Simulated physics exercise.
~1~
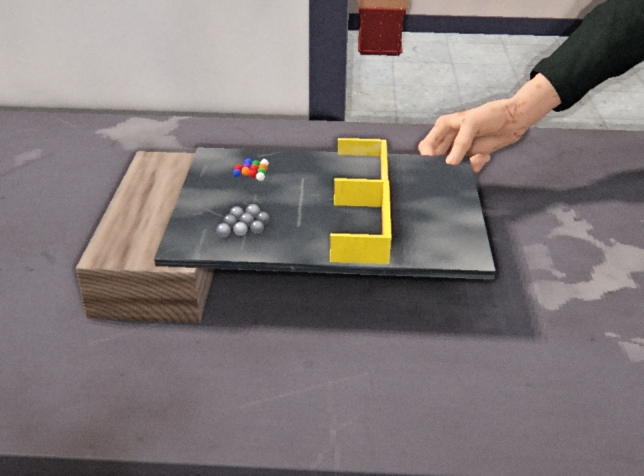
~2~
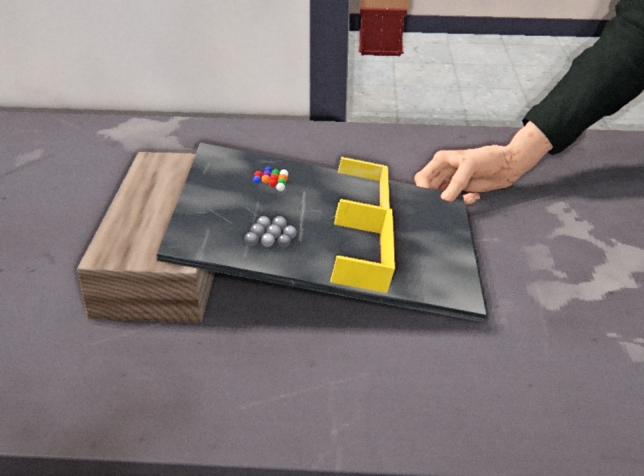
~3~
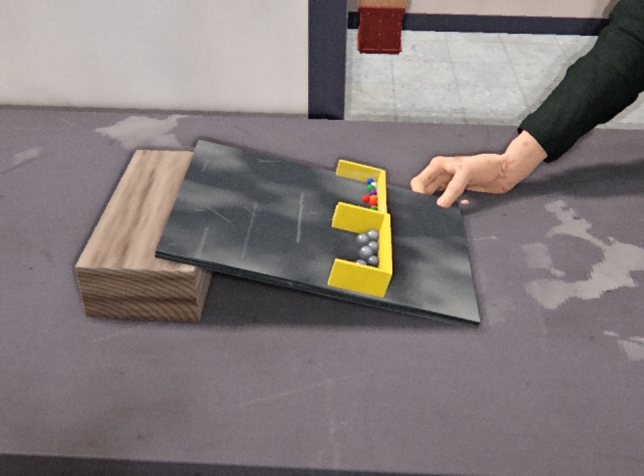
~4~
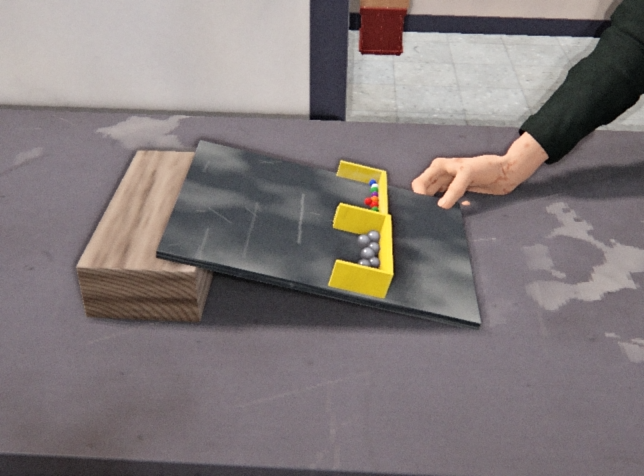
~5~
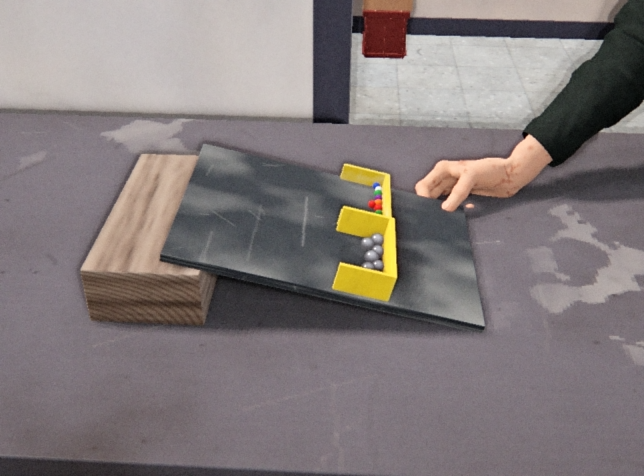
A hand lowered the right end of a dark board propped on a wooden block, and the grey balls and the small colourful pieces slid down to the right, ending up gathered behind the yellow barriers while the hand stayed by the tilted board.
